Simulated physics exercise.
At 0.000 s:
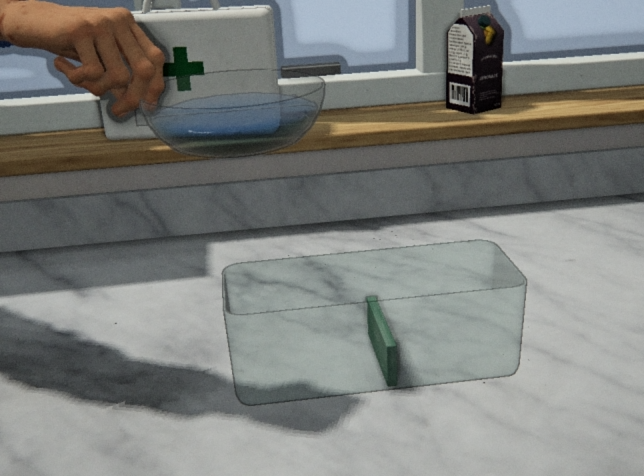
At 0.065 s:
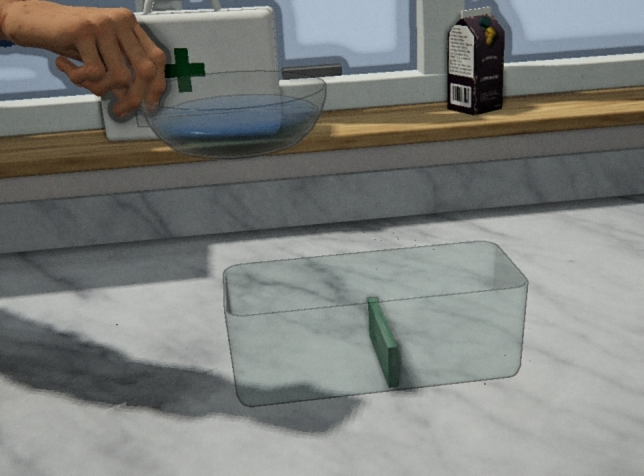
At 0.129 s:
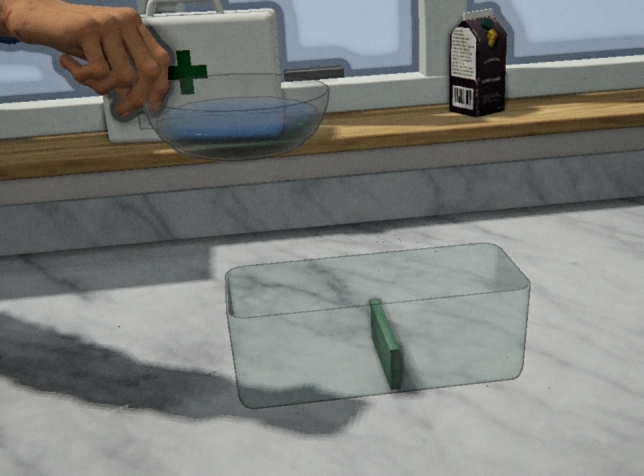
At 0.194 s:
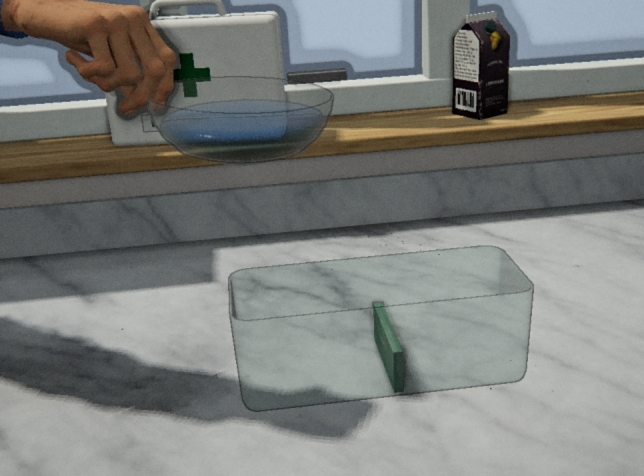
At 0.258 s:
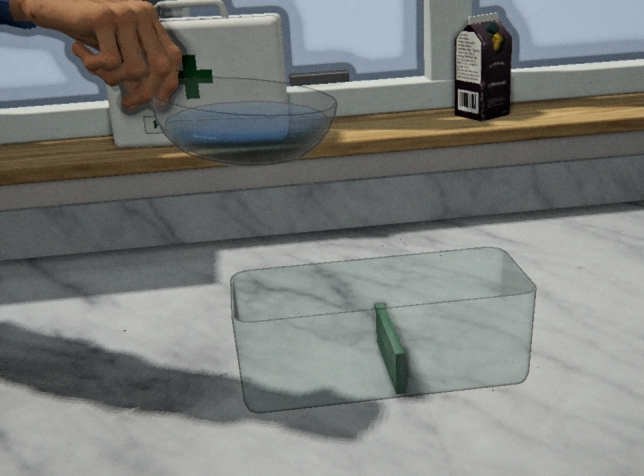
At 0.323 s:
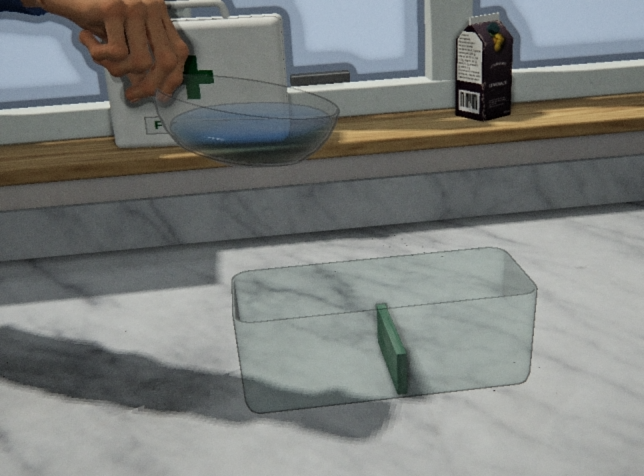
In the video, a hand holds a clear bowl of blue liquid above a marble counter, near an empty transparent basin with a low green wall across its floor, and gradually tilts the bowl slightly to the right.
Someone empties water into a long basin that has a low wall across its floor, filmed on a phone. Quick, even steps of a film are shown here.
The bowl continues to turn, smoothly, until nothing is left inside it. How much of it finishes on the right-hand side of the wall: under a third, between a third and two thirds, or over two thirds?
Between a third and two thirds.
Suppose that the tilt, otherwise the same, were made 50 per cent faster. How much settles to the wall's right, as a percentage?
Something like 50 percent.
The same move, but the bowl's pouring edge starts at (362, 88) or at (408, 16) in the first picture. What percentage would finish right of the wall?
In order, some 85 and 85 percent.
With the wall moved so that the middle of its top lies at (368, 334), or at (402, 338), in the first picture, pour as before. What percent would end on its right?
It would come to roughly 65 per cent the first time and roughly 40 per cent the second.
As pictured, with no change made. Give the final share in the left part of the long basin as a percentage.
Some 40 per cent.
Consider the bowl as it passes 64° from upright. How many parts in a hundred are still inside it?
It still holds around 35 per cent there.
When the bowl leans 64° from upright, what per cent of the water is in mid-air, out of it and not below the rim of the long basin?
40 %.
After 0.83 s the tilt is 64° and 35 per cent is still to pour, 4 is left of the wall and 20 right of it.
After 1.20 s the tilt is 99° and 0 per cent is still to pour, 36 is left of the wall and 59 right of it.
After 1.58 s the tilt is 110° and 0 per cent is still to pour, 39 is left of the wall and 60 right of it.
After 2.00 s the tilt is 110° and 0 per cent is still to pour, 39 is left of the wall and 60 right of it.
In the end 39 per cent lies left of the wall, 60 right of it and 1 outside.
